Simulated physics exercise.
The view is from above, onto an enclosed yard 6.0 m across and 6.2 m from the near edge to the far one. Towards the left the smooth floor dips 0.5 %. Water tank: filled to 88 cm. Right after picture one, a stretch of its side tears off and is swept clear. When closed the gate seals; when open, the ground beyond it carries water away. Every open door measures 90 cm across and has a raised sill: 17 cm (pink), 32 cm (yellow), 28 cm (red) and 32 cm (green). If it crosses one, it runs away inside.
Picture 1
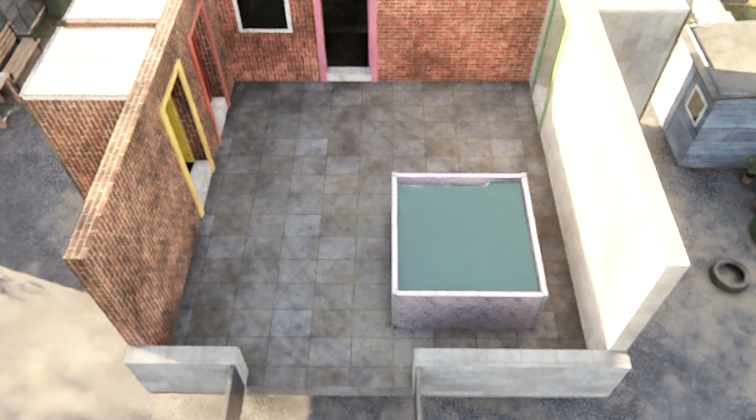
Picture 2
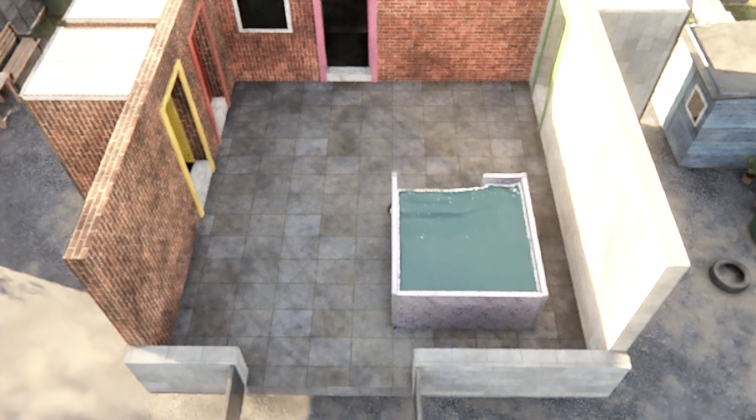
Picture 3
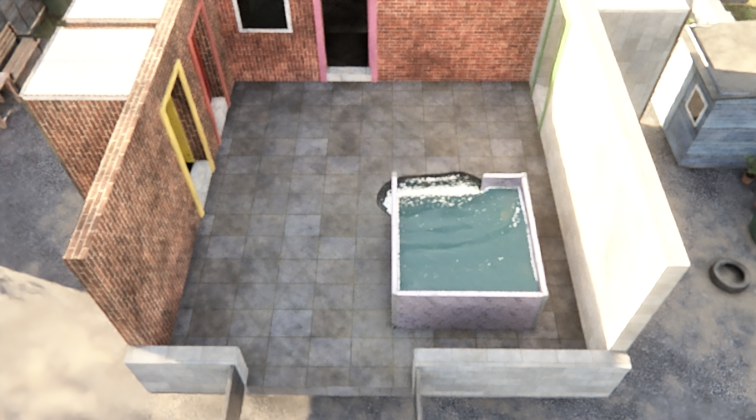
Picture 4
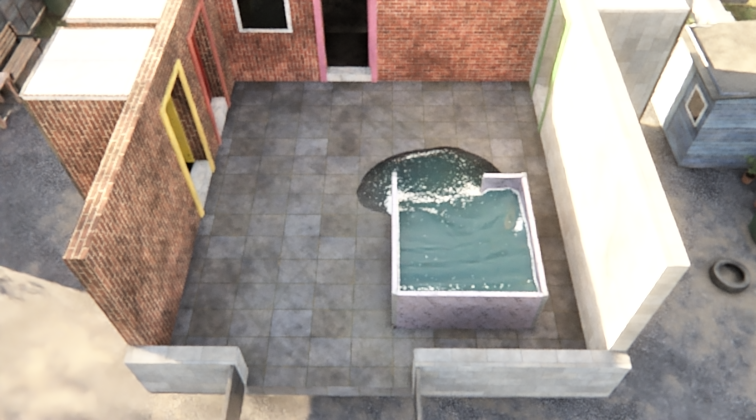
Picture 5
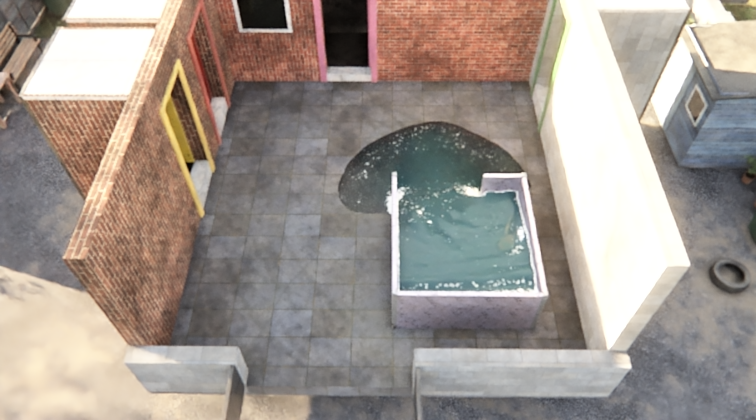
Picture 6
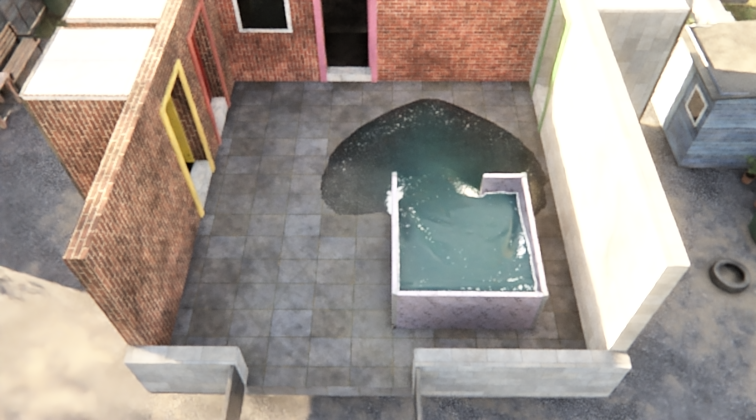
A paved yard between brick and pale walls is seen from above by a still camera. A square, pale-rimmed tank of blue-green water stands right of centre, with yellow- and red-framed doorways on the left and a pink-framed one at the back. Part of the tank's far side disappears, and water pours through the gap, foaming and spreading over the paving in a widening dark fan.
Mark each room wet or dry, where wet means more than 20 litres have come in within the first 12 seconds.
Pink door - wet, yellow door - dry, red door - dry, green door - dry.
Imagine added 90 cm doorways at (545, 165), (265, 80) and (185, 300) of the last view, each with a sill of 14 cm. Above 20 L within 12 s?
In that order: Short of it, beyond it, short of it.
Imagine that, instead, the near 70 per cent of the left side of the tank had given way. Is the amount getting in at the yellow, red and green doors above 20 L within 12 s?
The yellow door comes out less than that, the red door less than that and the green door less than that.
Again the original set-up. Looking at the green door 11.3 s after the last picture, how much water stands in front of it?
It comes to near 5.0 cm.
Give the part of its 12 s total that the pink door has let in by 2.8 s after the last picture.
It comes to about 95 per cent.
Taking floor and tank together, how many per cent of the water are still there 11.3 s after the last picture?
Around 78 percent of the water.
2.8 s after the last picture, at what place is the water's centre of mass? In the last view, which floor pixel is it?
The water's centre sits at about (404, 156).
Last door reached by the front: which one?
Looks like the yellow door.
Then, 0.7 s after the last picture water covers 40 % of the floor and is deepest (43 cm) near (426, 209); pink door 25 cm at the sill, 2 L in, yellow door not reached, red door not reached, green door 10 cm at the sill, 0 L in.
Then, 1.5 s after the last picture water covers 50 % of the floor and is deepest (50 cm) near (235, 83); pink door 30 cm at the sill, 43 L in, yellow door not reached, red door 2 cm at the sill, 0 L in, green door 26 cm at the sill, 0 L in.
Then, 2.8 s after the last picture water covers 55 % of the floor and is deepest (34 cm) near (232, 95); pink door 19 cm at the sill, 87 L in, yellow door 8 cm at the sill, 0 L in, red door 22 cm at the sill, 0 L in, green door 20 cm at the sill, 1 L in.
Then, 6.3 s after the last picture water covers 95 % of the floor and is deepest (20 cm) near (168, 356); pink door 13 cm at the sill, 91 L in, yellow door 11 cm at the sill, 0 L in, red door 17 cm at the sill, 0 L in, green door 10 cm at the sill, 2 L in.
Then, 11.3 s after the last picture water covers 100 % of the floor and is deepest (13 cm) near (168, 356); pink door 7 cm at the sill, 91 L in, yellow door 8 cm at the sill, 0 L in, red door 9 cm at the sill, 0 L in, green door 5 cm at the sill, 2 L in.
